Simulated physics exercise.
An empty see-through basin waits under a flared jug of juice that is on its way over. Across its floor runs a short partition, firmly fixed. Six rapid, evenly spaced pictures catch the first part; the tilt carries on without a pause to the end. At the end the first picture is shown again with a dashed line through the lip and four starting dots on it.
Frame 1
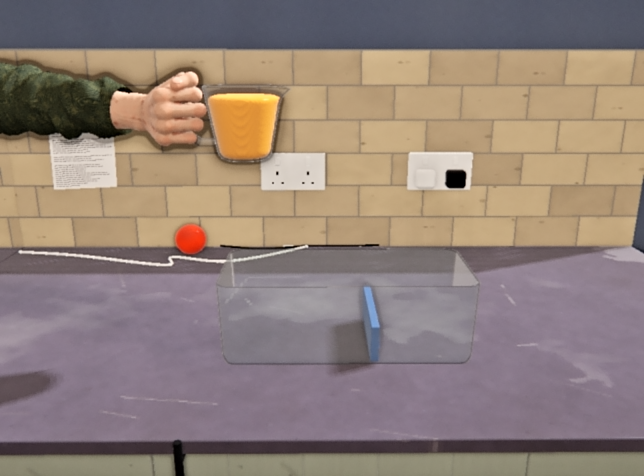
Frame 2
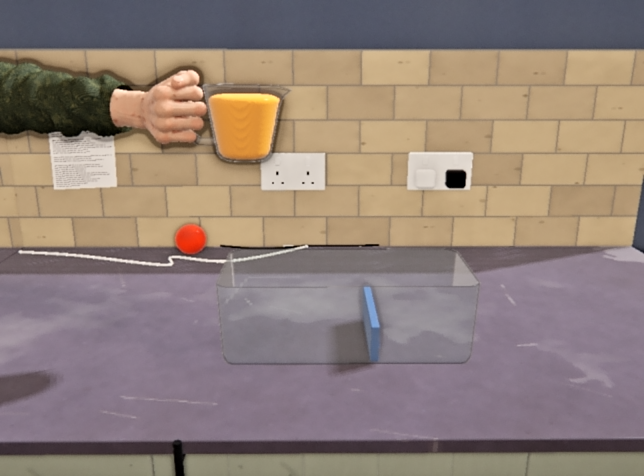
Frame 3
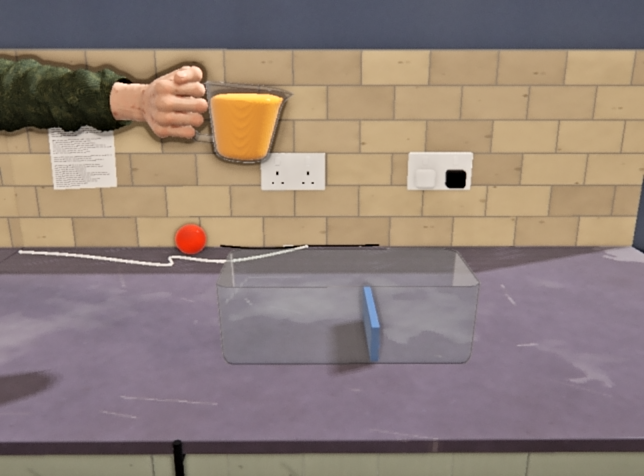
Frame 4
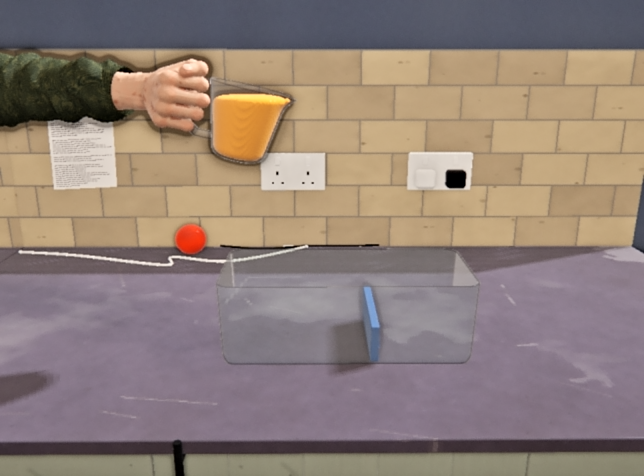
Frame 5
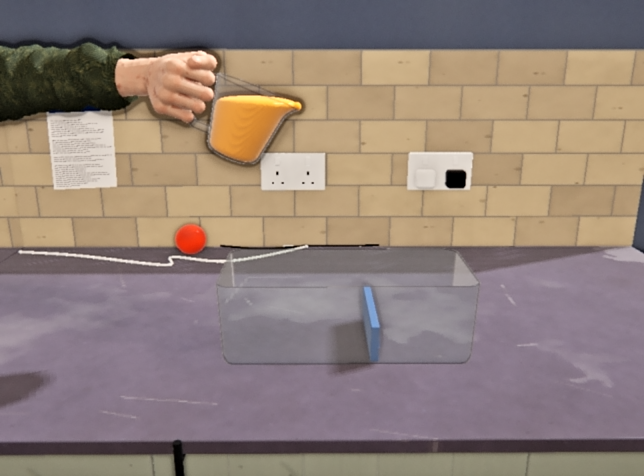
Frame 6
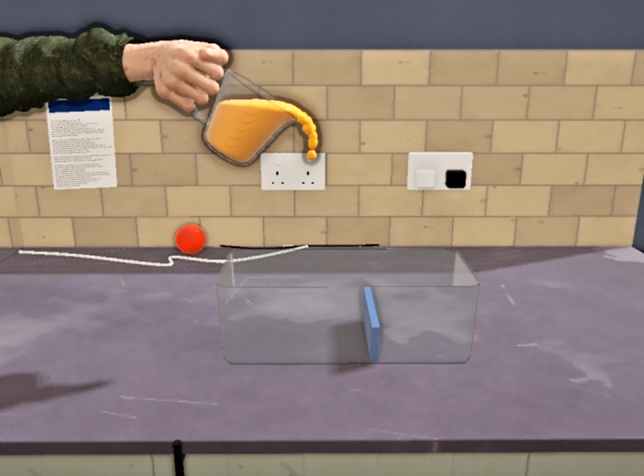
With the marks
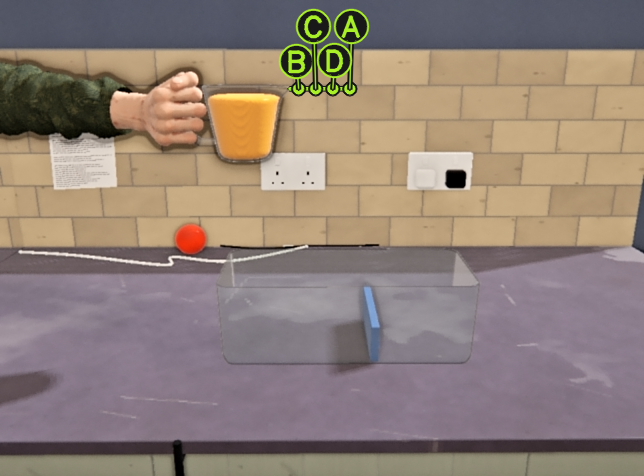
A hand in a dark green sleeve, reaching in from the left, first holds a clear jug of orange juice upright, then gradually tilts it rightward until juice curls over the lip in a short stream. Below, on a purple worktop seen from the front, sits an empty see-through basin with a short blue partition, a red ball and white string behind it to the left. Pale brick tiles, sockets and a pinned paper line the wall, and the view stays still.
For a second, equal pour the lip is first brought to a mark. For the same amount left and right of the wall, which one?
Place C.
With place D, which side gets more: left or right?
The right side.
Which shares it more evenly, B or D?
That would be D.
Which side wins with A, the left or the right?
The right one.
On the marked copy, A at (349, 88); B at (298, 88); C at (315, 88); D at (332, 88).
For place A, about 10 % ends left of the wall and 88 % right of it.
For place B, about 88 % ends left of the wall and 9 % right of it; 4 % is lost outside.
For place C, about 51 % ends left of the wall and 48 % right of it.
For place D, about 21 % ends left of the wall and 76 % right of it; 3 % is lost outside.
